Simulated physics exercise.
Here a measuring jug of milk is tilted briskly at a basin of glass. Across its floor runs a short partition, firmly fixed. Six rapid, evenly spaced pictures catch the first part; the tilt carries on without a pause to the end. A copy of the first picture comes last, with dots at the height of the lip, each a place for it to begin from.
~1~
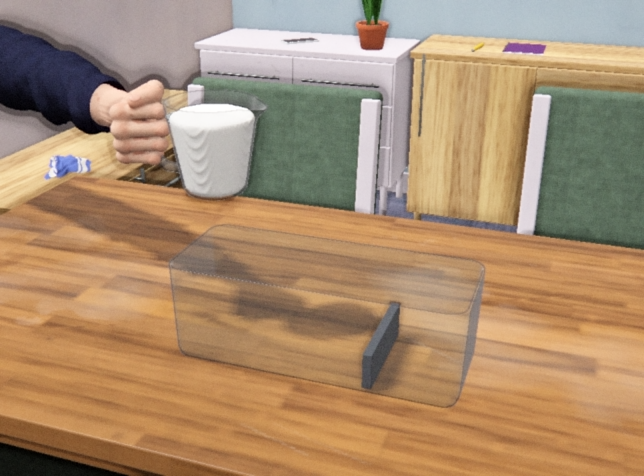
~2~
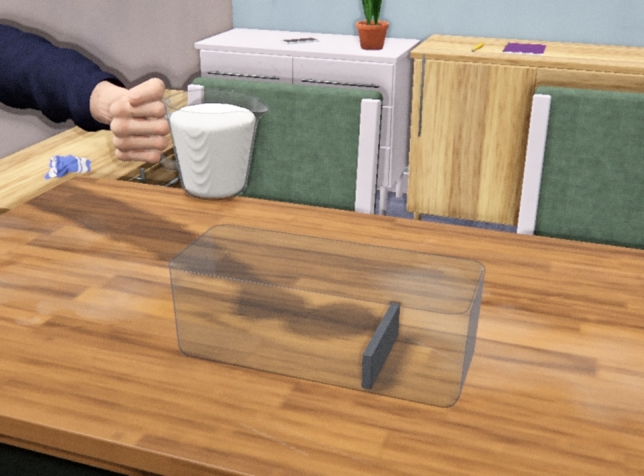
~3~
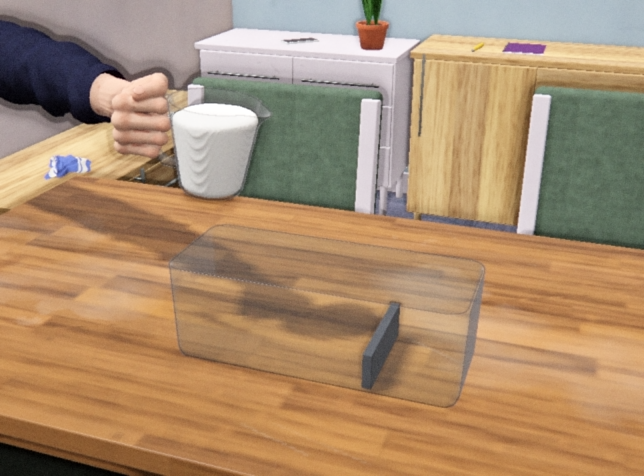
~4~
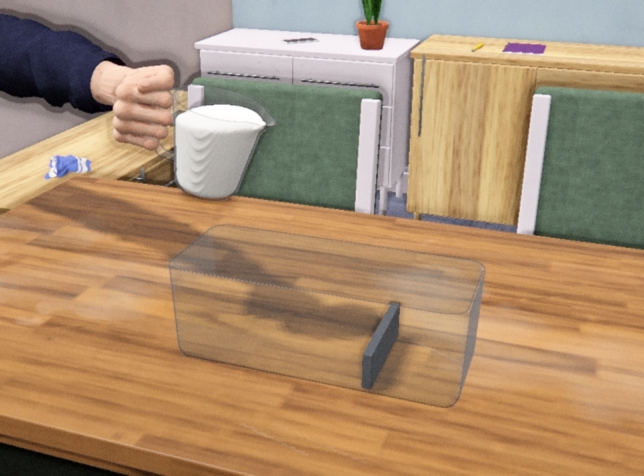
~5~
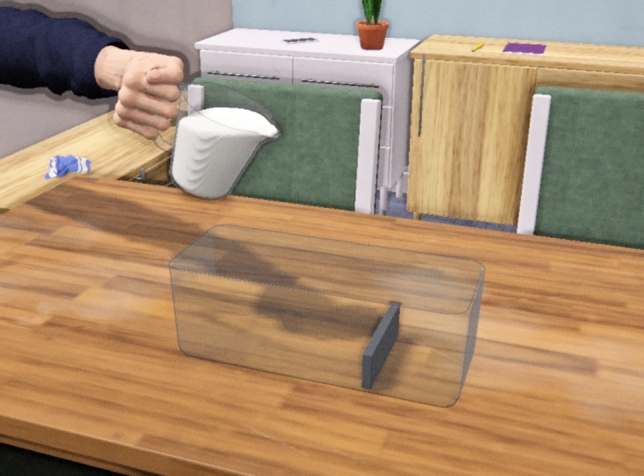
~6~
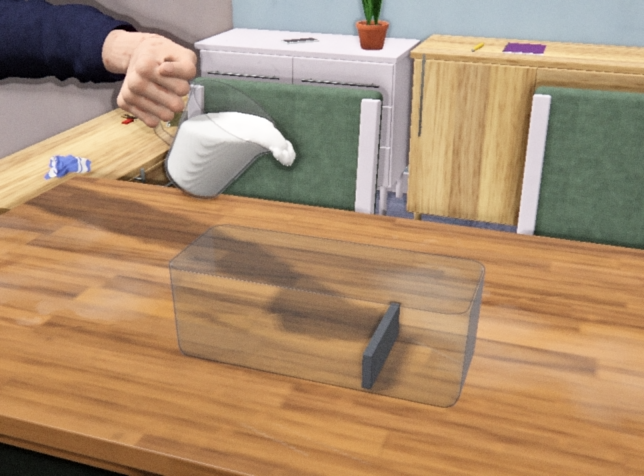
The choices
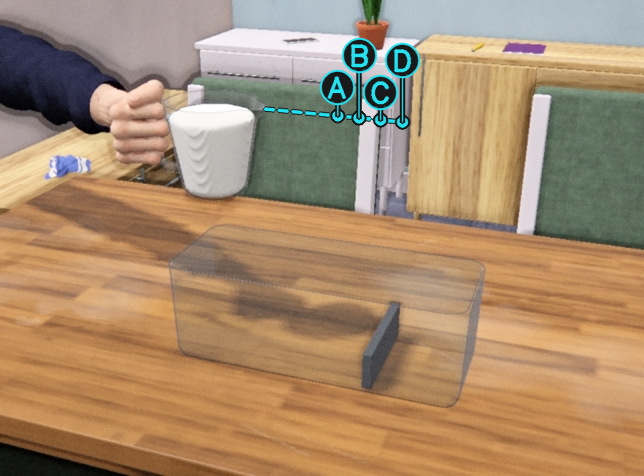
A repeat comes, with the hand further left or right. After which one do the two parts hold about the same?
It is A.
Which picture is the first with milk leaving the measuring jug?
In picture 6.
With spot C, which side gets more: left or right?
The right one.
In cyan, A at (337, 115); B at (359, 117); C at (380, 120); D at (402, 122).
With A, about 48 % ends left of the wall and 52 % right of it.
With B, about 20 % ends left of the wall and 79 % right of it.
With C, about 17 % ends left of the wall and 81 % right of it.
With D, about 29 % ends left of the wall and 70 % right of it.
